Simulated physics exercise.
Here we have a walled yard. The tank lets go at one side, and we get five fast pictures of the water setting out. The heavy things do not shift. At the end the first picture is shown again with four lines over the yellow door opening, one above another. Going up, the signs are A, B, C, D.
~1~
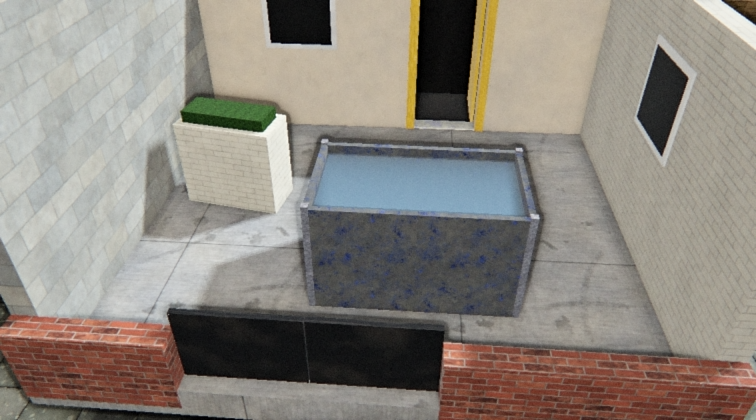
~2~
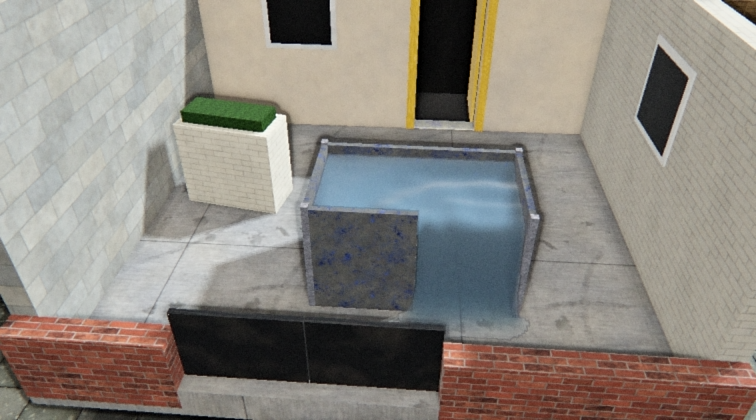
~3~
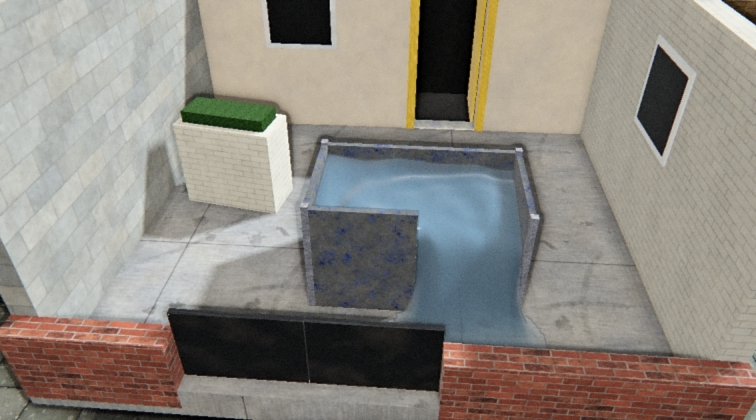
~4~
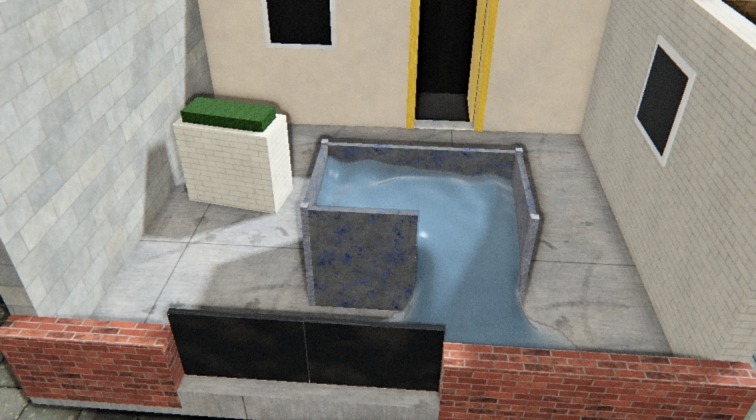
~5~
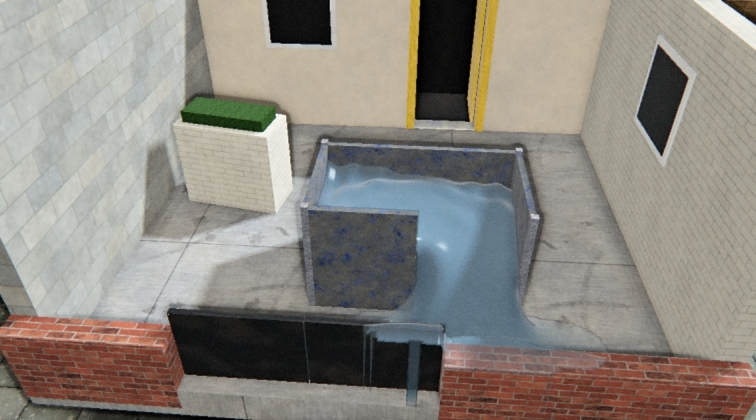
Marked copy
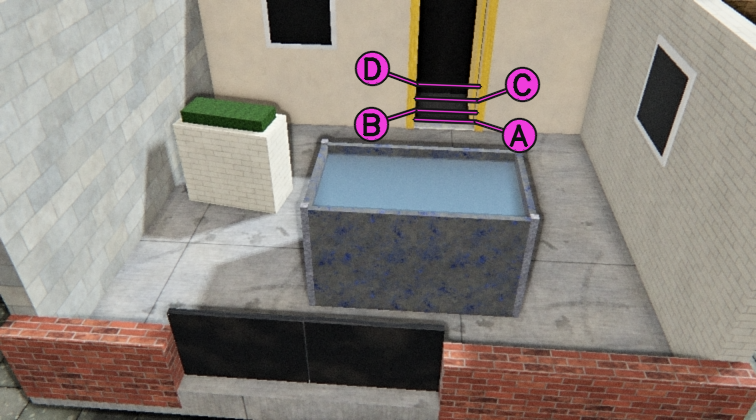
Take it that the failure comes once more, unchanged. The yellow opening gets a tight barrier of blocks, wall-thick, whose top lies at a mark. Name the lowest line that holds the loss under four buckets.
Take A.
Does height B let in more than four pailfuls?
No.
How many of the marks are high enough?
All of the four.
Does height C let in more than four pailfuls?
No, not at all.
In magenta, A at (445, 120); B at (445, 111); C at (446, 99); D at (448, 85); from the bottom up A, B, C, D.
For height A, a splash gets over, under a bucket.
For height B, nothing gets over.
For height C, nothing gets over.
For height D, nothing gets over.
